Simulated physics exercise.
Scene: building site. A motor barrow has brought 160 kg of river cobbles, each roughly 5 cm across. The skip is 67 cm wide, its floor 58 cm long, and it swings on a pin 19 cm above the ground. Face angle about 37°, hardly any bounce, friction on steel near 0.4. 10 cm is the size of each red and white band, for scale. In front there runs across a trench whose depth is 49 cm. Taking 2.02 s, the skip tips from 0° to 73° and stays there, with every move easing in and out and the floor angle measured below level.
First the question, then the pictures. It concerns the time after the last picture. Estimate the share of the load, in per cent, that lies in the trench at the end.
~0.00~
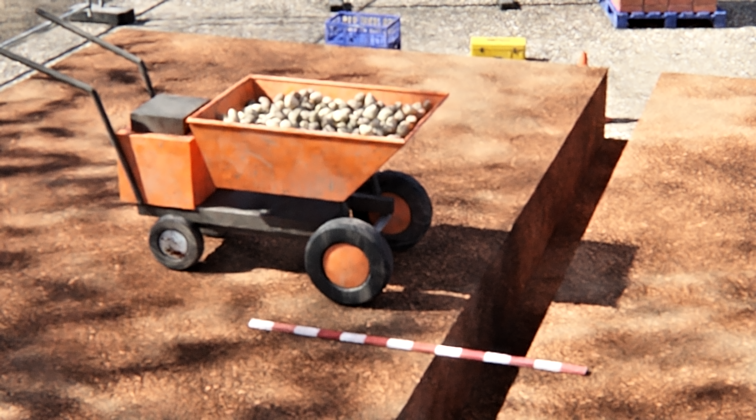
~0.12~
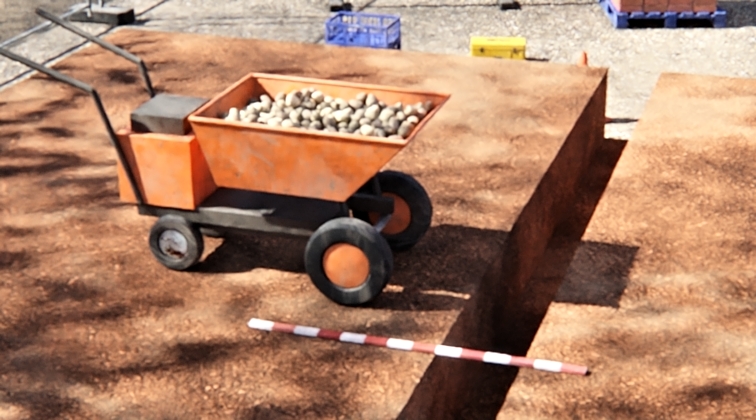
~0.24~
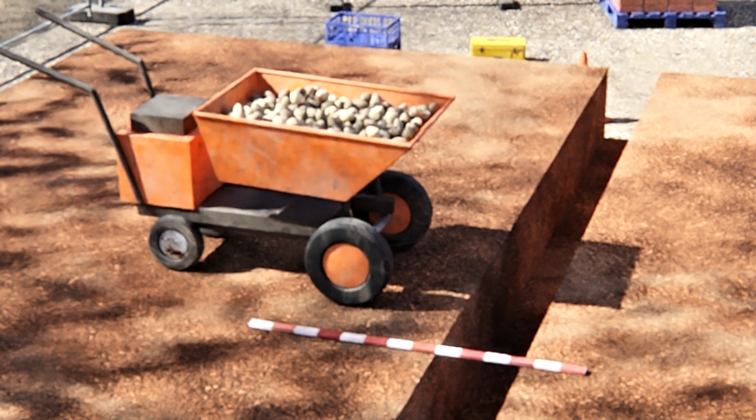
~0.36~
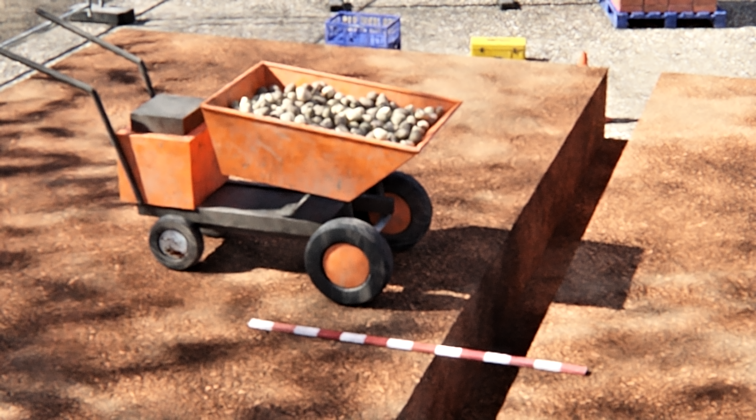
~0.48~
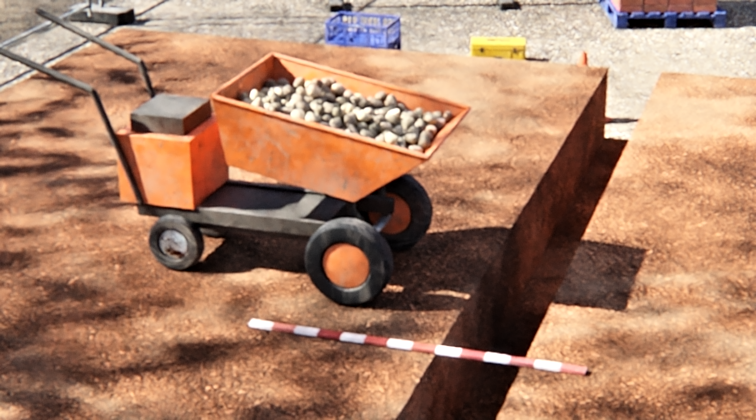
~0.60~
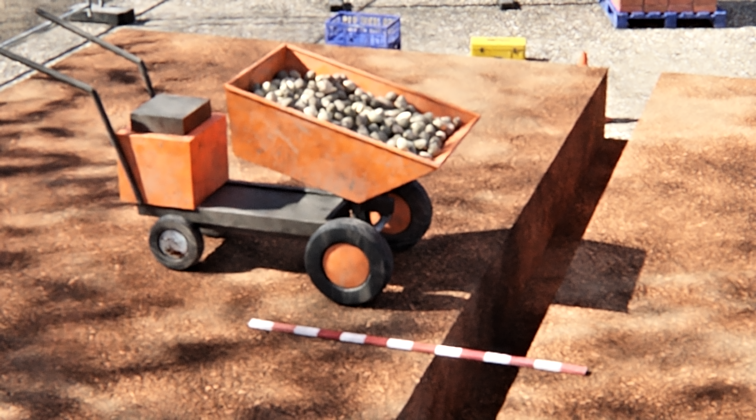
I would say 67 per cent of the load lies in the trench at the end.
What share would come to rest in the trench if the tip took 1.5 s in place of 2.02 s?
I'd put it at roughly 65 per cent.
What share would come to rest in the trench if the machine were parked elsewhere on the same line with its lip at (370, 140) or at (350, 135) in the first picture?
The first start gives about 95 per cent, the second about 100.
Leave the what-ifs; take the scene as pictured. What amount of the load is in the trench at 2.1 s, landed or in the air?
Close to 40 per cent at that time.
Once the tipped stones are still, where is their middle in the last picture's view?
The middle should be near (534, 369).
After 1.5 s the floor is at 62°; 98 % in the skip, 2 % in the trench; the foremost stones are at (540, 290).
After 2.1 s the floor is at 73°; 30 % in the skip, 40 % in the trench, 29 % past the trench; the foremost stones are at (686, 307).
After 2.5 s the floor is at 73°; 8 % in the skip, 58 % in the trench, 34 % past the trench; the foremost stones are at (750, 325).
After 4.4 s the floor is at 73°; 0 % in the skip, 67 % in the trench, 33 % past the trench; the foremost stones are past the picture's edge.
